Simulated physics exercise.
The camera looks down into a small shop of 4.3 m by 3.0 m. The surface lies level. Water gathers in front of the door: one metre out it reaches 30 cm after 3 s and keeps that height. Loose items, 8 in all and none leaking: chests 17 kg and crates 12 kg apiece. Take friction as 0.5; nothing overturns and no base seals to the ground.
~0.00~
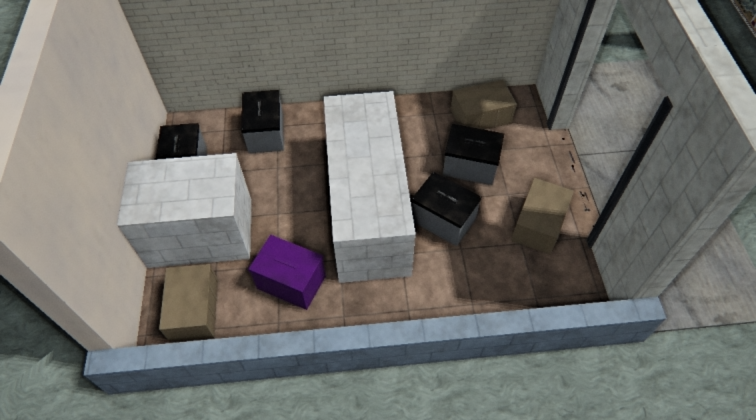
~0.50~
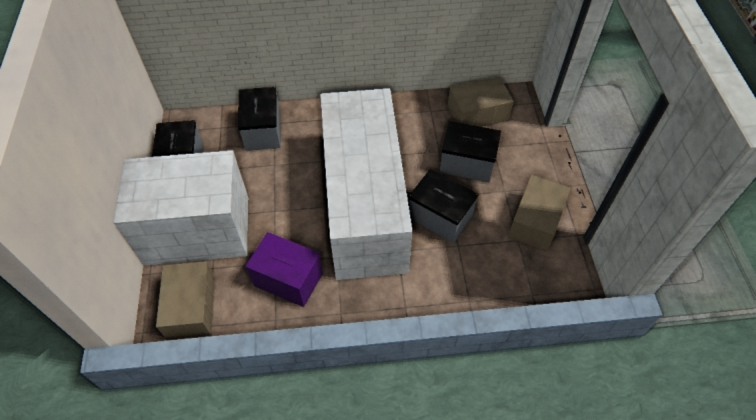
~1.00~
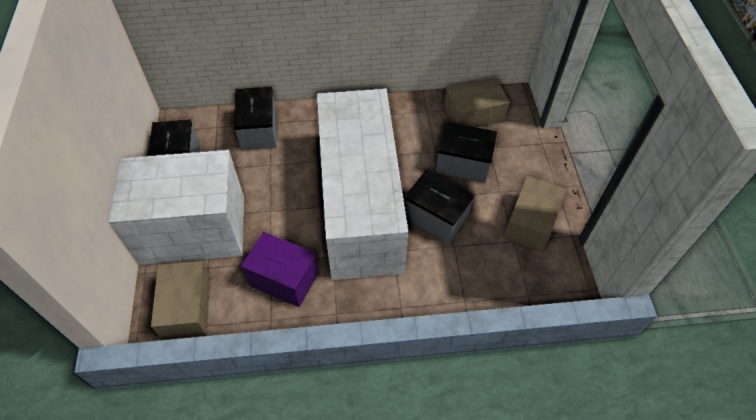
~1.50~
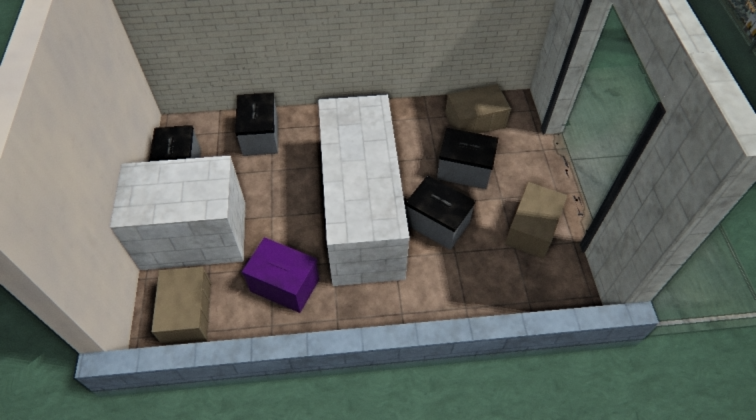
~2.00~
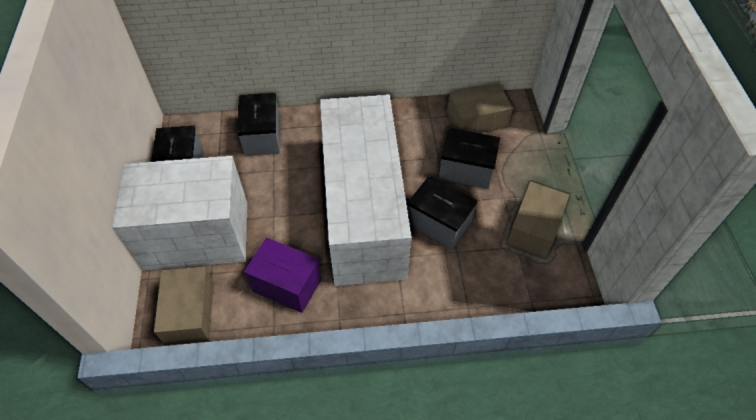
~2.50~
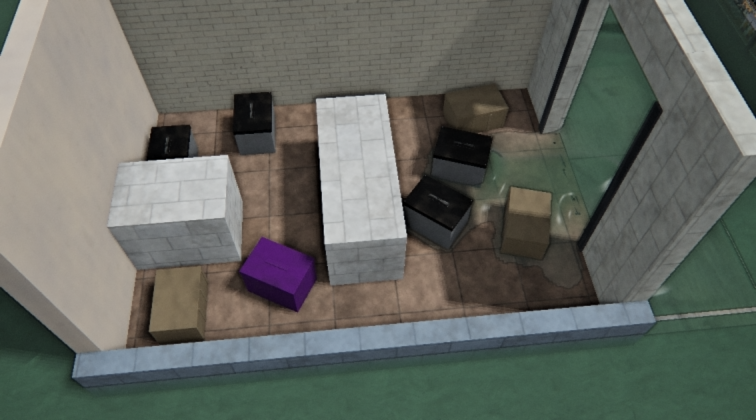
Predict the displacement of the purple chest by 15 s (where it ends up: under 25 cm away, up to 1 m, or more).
Purple chest moves a short way.
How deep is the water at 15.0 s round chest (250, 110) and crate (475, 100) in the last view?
Roughly 24 and 25 cm.
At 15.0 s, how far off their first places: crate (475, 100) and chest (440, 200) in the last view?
In turn: 20 cm, 100 cm.
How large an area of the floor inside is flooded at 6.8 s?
Some 11.5 m2.
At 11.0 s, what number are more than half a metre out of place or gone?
4 of them.
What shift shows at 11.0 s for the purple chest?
Roughly 20 cm by then.
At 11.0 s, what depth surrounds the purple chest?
About 22 cm.
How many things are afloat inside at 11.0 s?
At that moment 8.
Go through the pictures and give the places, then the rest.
The first picture shows the purple chest at (286, 262), on the bottom; water covers 0.0 m2; 0 of 8 have shifted.
The second picture shows the purple chest at (283, 260), on the bottom; water covers 0.0 m2; 0 of 8 have shifted.
The third picture shows the purple chest at (279, 260) rests on the ground; water covers 0.0 m2; 0 of 8 have shifted.
The fourth picture shows the purple chest at (280, 265), on the bottom; water covers 0.0 m2; 0 of 8 have shifted.
The fifth picture shows the purple chest at (282, 265) rests on the ground; 0.6 m2 under water; 0 of 8 have shifted.
The sixth picture shows the purple chest at (277, 265) rests on the ground; 1.4 m2 under water; 1 of 8 have shifted.
After 3.5 s the purple chest is near (277, 265), 0.0 m from its start, aground; 0 afloat.
After 6.8 s the purple chest is near (253, 258), 0.2 m from its start, aground; 5 afloat.
After 11.0 s the purple chest is near (257, 243), 0.2 m from its start, afloat; 8 afloat.
After 15.0 s the purple chest is near (260, 202), 0.6 m from its start, afloat; 8 afloat.
